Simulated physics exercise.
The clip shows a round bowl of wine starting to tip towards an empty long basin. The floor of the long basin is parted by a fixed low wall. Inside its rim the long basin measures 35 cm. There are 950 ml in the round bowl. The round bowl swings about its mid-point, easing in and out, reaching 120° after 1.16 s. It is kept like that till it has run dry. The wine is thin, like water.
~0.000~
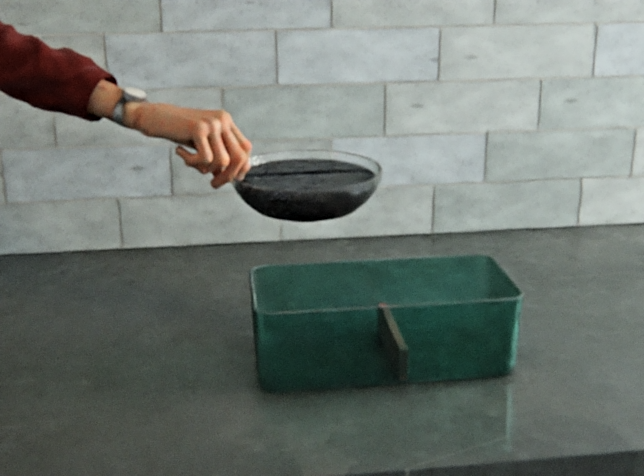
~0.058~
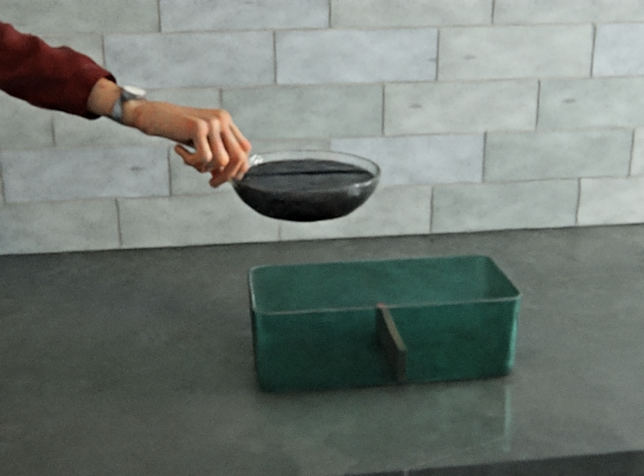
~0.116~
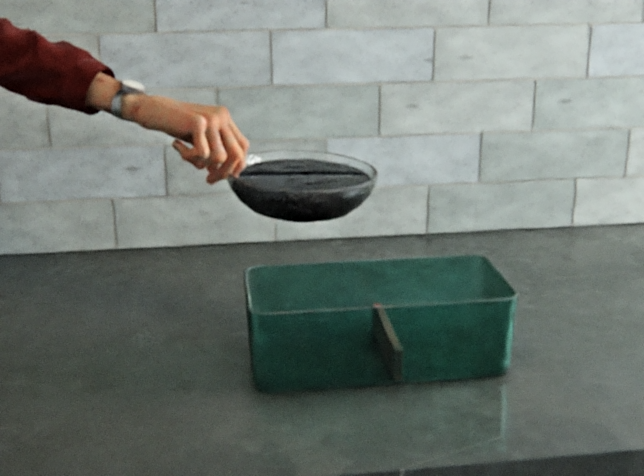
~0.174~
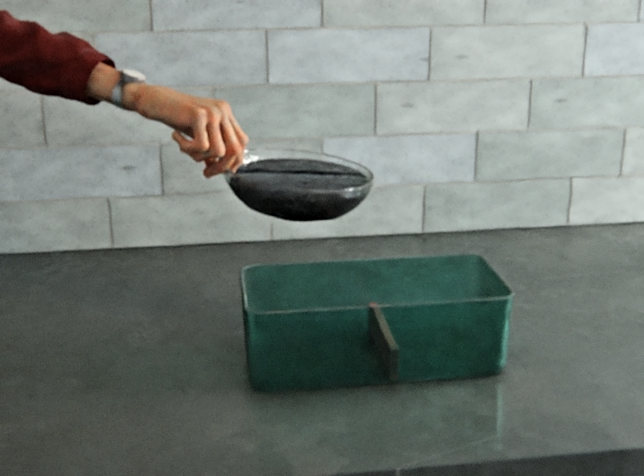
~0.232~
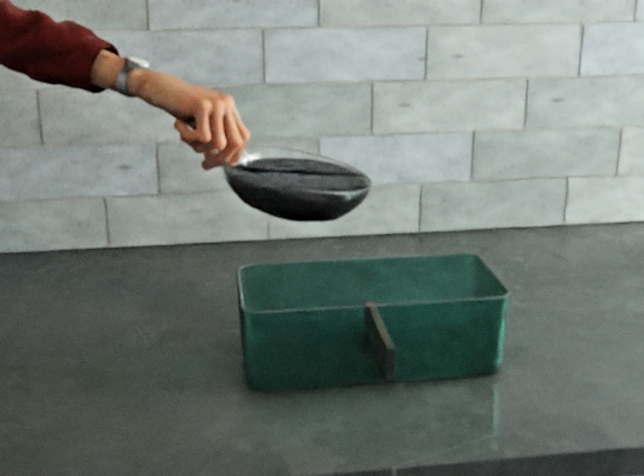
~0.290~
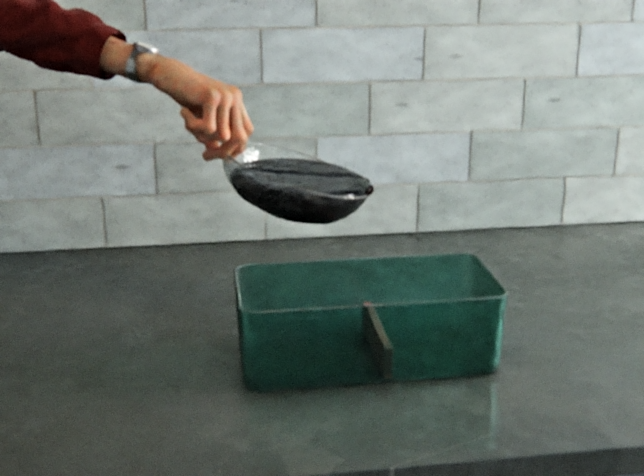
A round bowl of dark liquid, gripped at its left side by a hand in a red sleeve, hangs almost level above an empty green basin with a divider. The hand then tilts it gradually, its right edge dipping until a little liquid reaches over the rim.
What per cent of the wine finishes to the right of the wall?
Roughly 73 per cent is past the wall.
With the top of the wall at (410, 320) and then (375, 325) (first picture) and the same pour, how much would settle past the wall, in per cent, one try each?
First 60, then 80 per cent.
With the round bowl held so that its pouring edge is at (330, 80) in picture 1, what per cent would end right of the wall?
In that case some 50 per cent.
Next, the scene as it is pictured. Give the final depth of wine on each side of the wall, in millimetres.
Some 8 mm on the left and 30 mm on the right.
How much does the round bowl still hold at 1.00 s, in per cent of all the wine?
Some 0 per cent.
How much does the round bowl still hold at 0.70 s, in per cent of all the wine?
Near 6 in a hundred.
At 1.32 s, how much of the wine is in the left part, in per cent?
Some 24 per cent.
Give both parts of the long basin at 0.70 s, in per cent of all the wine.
Some 5 per cent left and 66 right.
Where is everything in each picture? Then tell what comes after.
Tilt 0°; pouring edge (380, 168); surface from (233, 178) to (376, 172); the long basin's rim runs from (253, 290) to (507, 276); the wall's top is at (393, 326), in the first picture.
Tilt 1°; pouring edge (379, 169); surface from (232, 178) to (375, 173), in the second picture.
Tilt 3°; pouring edge (376, 172); surface from (229, 176) to (371, 175), in the third picture.
Tilt 7°; pouring edge (372, 175); surface from (227, 174) to (368, 176), in the fourth picture.
Tilt 11°; pouring edge (369, 181); surface from (227, 172) to (367, 177), in the fifth picture.
Tilt 18°; pouring edge (367, 189); surface from (229, 172) to (362, 182); 4 per cent is over the edge, in the sixth picture.
By 0.70 s the tilt is 79° and 6 per cent is still to pour, 5 is left of the wall and 65 right of it.
By 1.00 s the tilt is 115° and 0 per cent is still to pour, 24 is left of the wall and 73 right of it.
By 1.32 s the tilt is 120° and 0 per cent is still to pour, 24 is left of the wall and 73 right of it.
By 1.66 s the tilt is 120° and 0 per cent is still to pour, 24 is left of the wall and 73 right of it.
At rest 24 per cent lies left of the wall, 73 right of it and 3 outside.
